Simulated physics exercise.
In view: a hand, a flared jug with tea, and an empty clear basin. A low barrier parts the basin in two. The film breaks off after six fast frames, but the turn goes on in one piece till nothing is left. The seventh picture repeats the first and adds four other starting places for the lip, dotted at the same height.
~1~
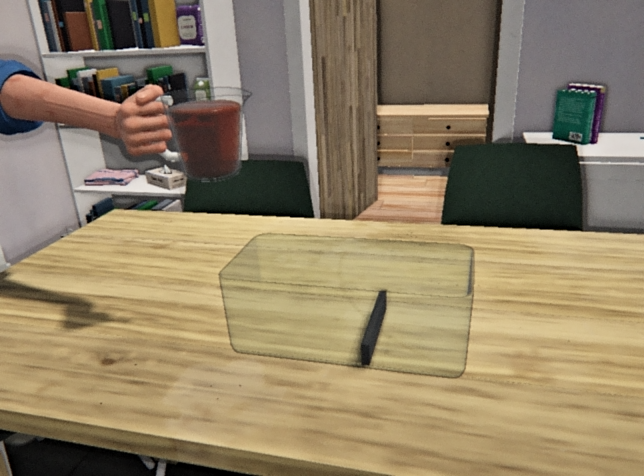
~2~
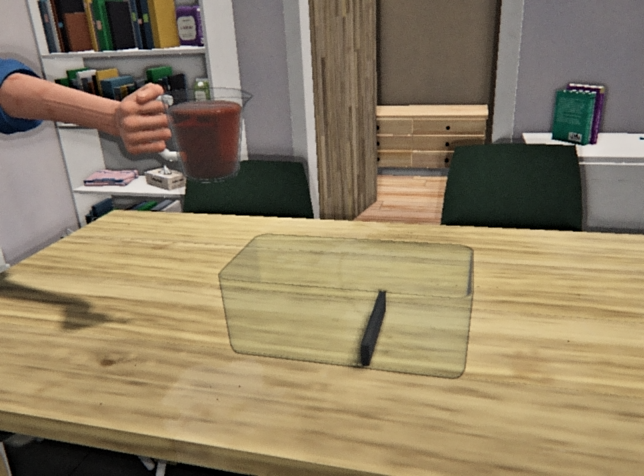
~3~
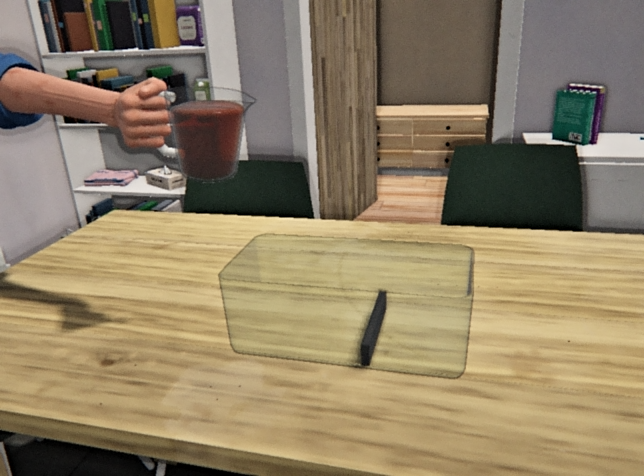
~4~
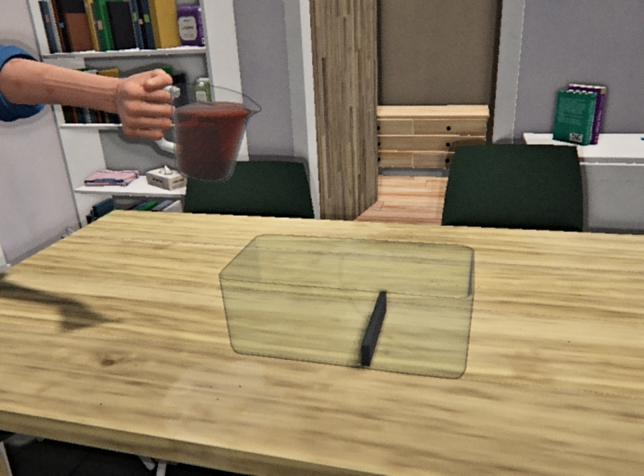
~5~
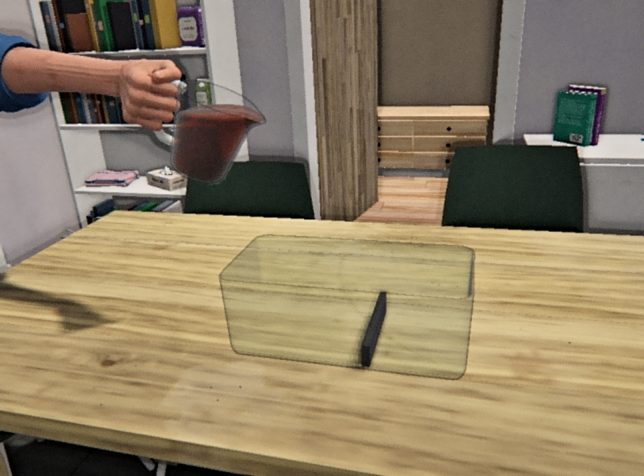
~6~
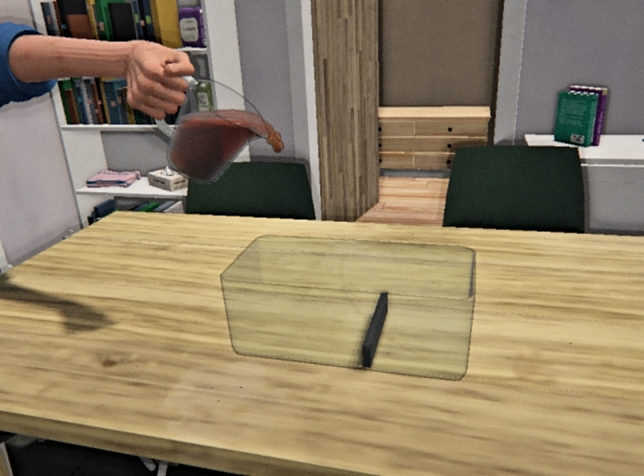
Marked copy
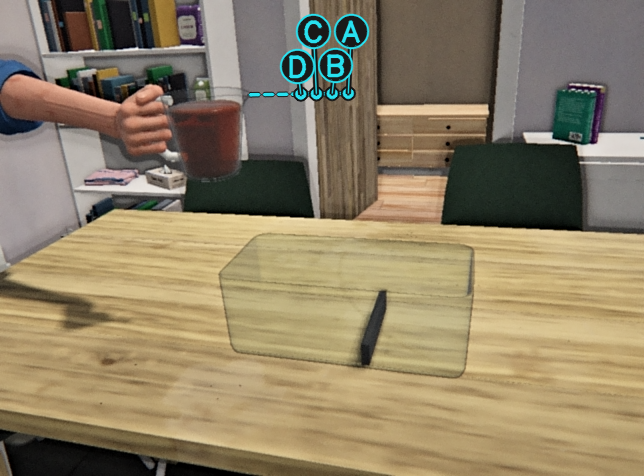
In a room with bookshelves and dark chairs, a hand at the left holds a clear jug of reddish-brown tea above a wooden table, where an empty clear basin has a low dark barrier inside. The jug stays upright at first, then tilts steadily to the right until tea slips over its lip.
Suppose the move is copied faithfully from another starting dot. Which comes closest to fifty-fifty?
Dot C does it best.
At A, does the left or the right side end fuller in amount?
The right side.
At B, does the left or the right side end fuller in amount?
More ends on the right.
On the marked copy, A at (348, 93); B at (332, 93); C at (316, 93); D at (300, 94).
With A, about 17 % ends left of the wall and 81 % right of it.
With B, about 27 % ends left of the wall and 71 % right of it.
With C, about 49 % ends left of the wall and 48 % right of it.
With D, about 72 % ends left of the wall and 24 % right of it; 4 % is lost outside.
